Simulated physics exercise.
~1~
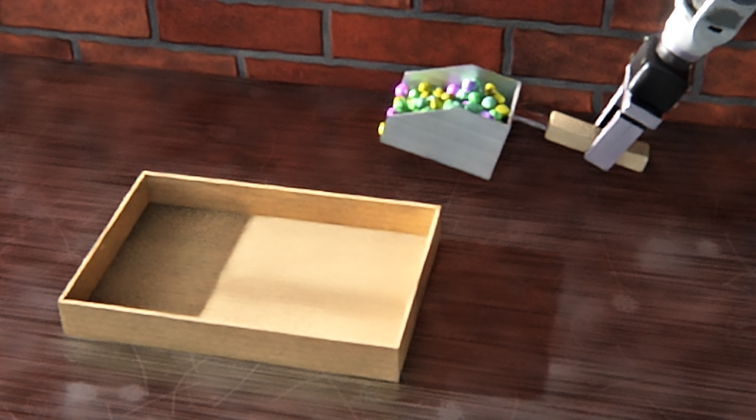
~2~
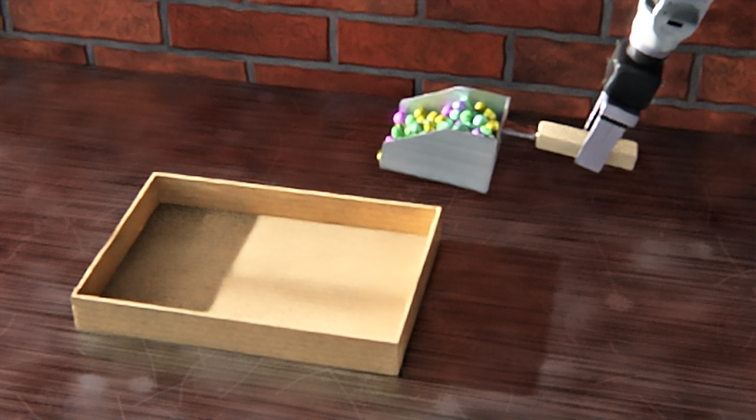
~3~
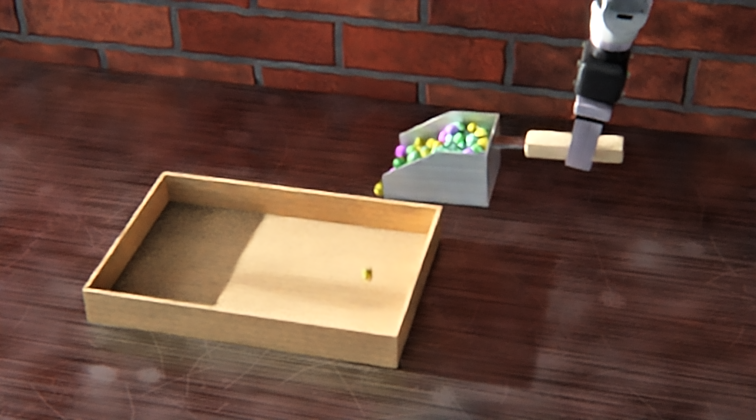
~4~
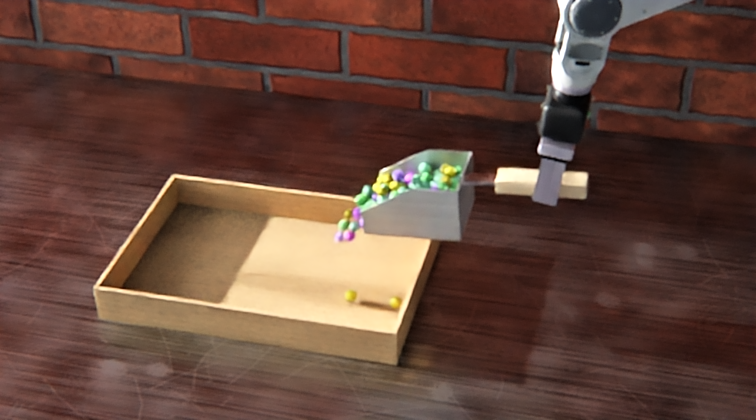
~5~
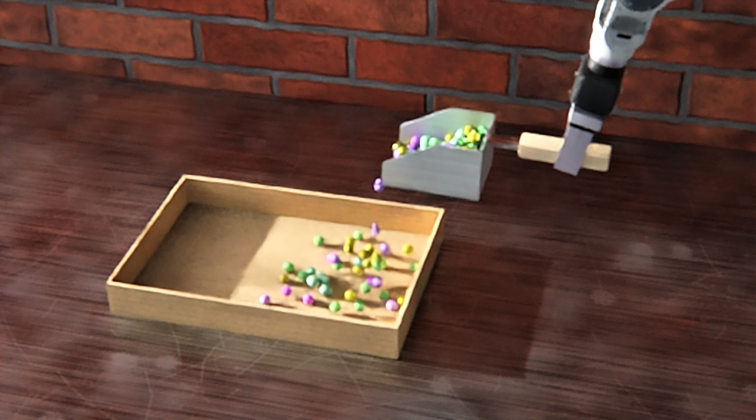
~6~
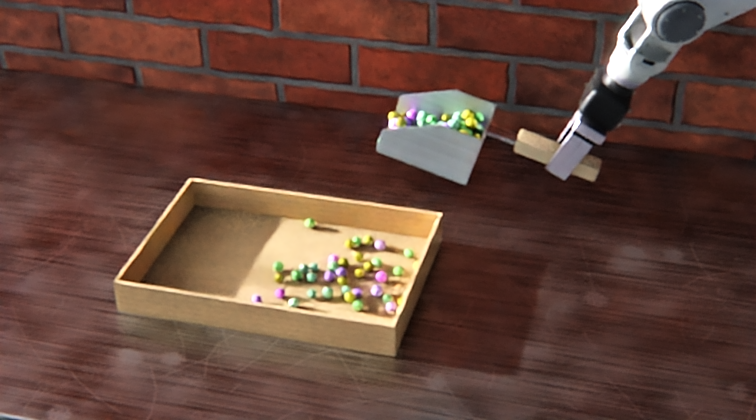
Robot arm lowering a metal scoop of colourful sweets over a wooden tray, spilling some in, then lifting away still partly full.
